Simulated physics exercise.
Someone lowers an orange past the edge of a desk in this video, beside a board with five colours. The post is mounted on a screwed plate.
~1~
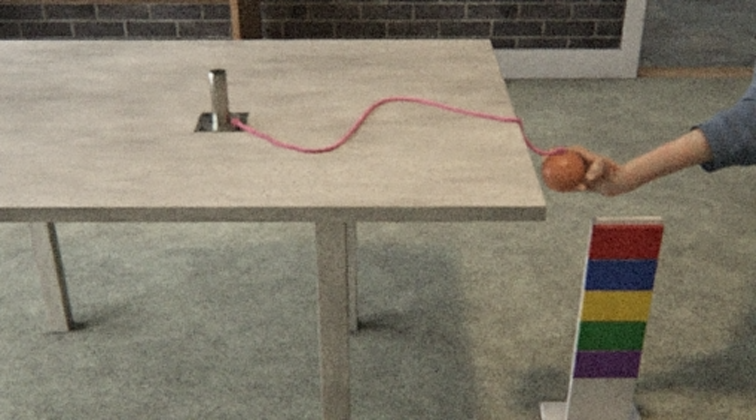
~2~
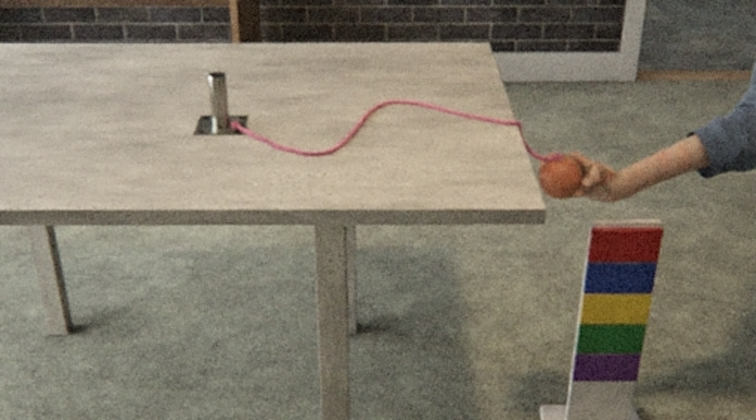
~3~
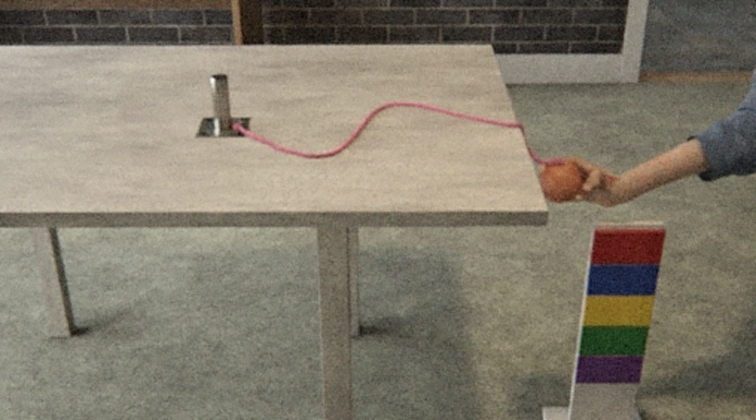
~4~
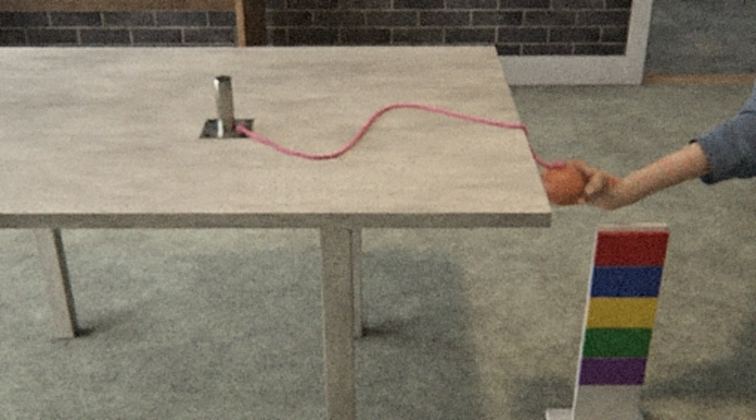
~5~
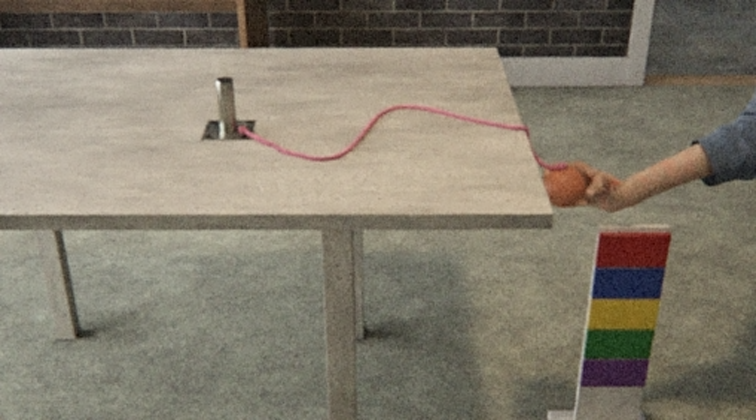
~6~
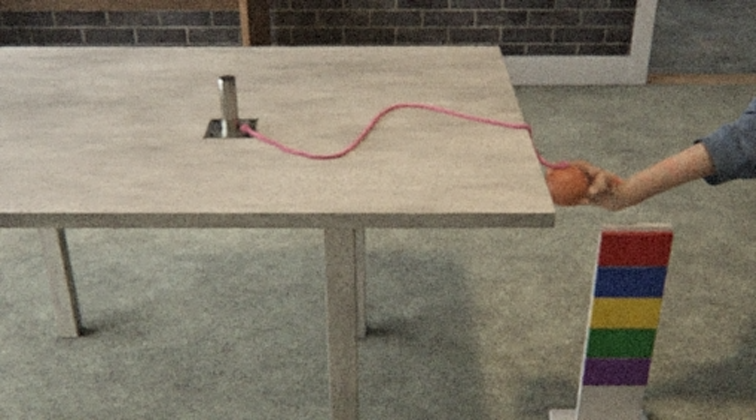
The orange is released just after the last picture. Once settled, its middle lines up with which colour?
It lines up with the yellow band.
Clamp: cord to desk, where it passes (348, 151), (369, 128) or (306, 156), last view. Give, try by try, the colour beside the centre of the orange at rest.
Blue; red; blue.
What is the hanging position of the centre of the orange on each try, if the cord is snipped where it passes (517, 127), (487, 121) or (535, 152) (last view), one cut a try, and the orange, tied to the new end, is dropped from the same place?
Cut 1: About (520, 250). Cut 2: About (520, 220). Cut 3: About (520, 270).
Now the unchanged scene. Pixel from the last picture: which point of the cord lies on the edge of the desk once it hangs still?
It sits at about (419, 106).
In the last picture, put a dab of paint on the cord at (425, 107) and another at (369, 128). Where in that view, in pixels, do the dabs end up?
They end up around (531, 150) and around (444, 135).
Early on, orange near (554, 281); level with blue.
Midway, orange near (496, 310); level with yellow.
Near the end, orange near (527, 320); level with yellow.
Finally, orange near (517, 322); level with yellow. The yellow one.
